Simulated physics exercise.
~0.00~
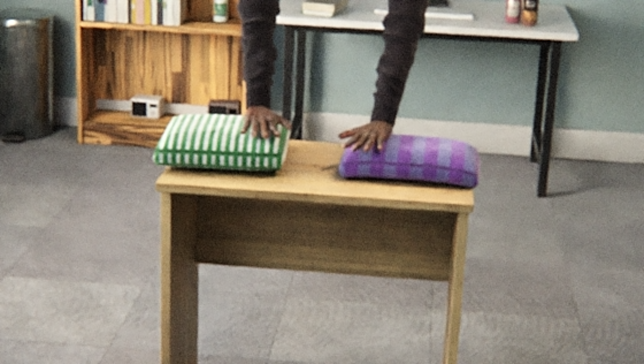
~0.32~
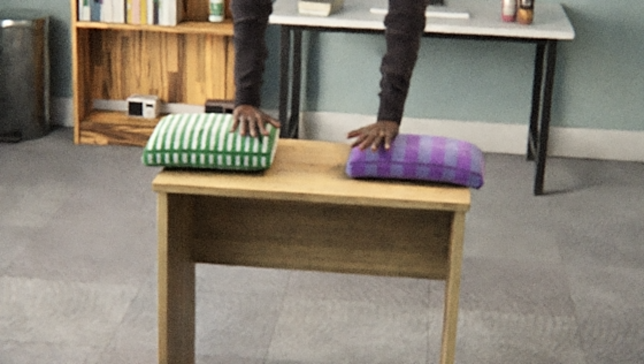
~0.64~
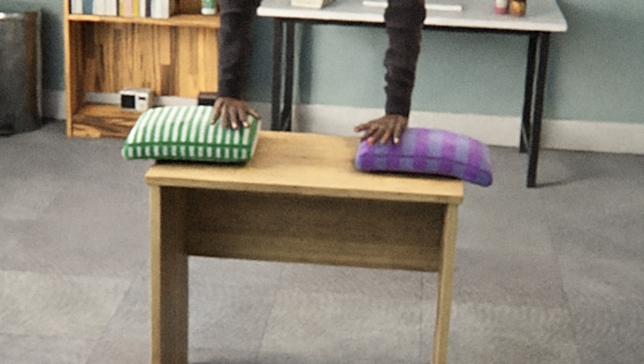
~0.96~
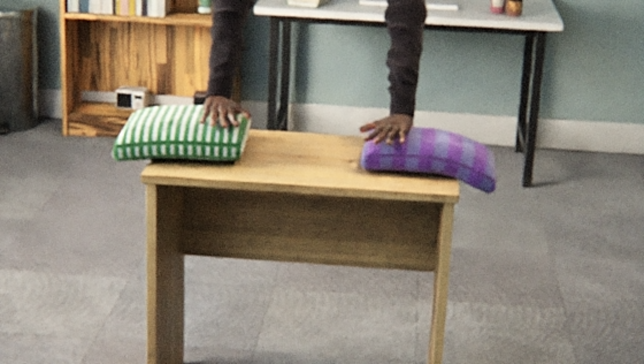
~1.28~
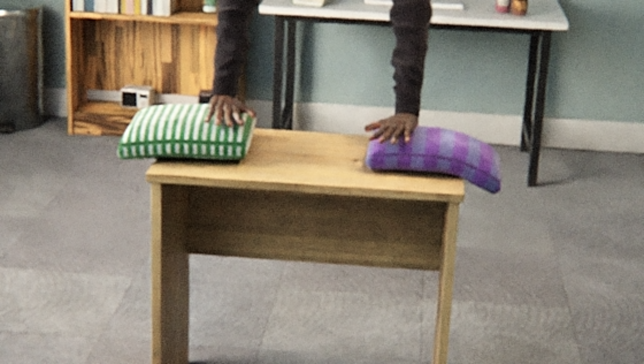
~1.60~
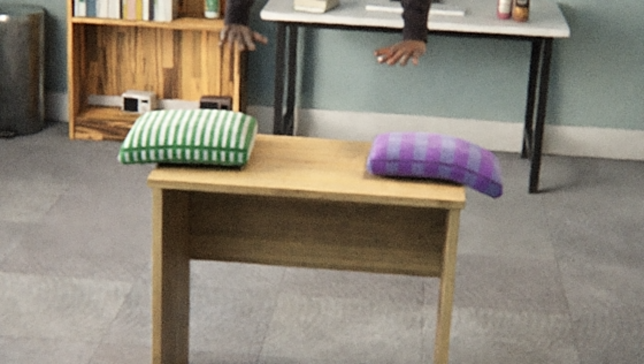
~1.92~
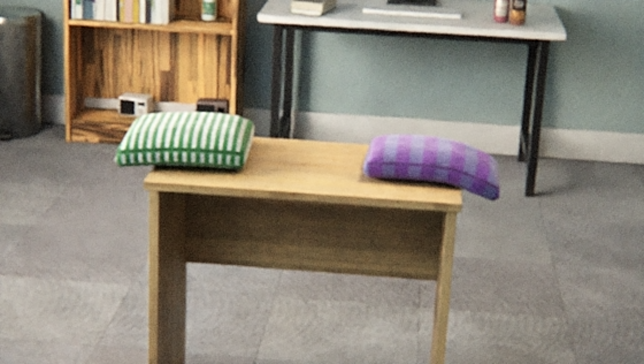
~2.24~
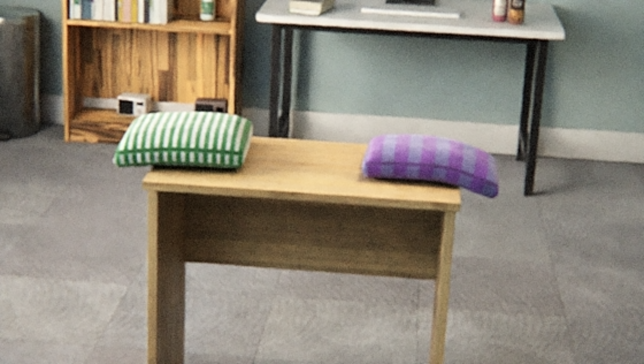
A person in dark sleeves, only the arms visible, presses a hand on each of two cushions atop a light wooden bench, seen from the front and slightly above by a gently swaying camera. The green-and-white striped cushion lies on the left and the purple checked pillow on the right, with a wooden bookcase and a white-topped desk behind. The hands push the cushions apart until each juts over its end of the bench, the purple one drooping slightly. Then the palms lift and withdraw from view. Both cushions stay in place on the bench.
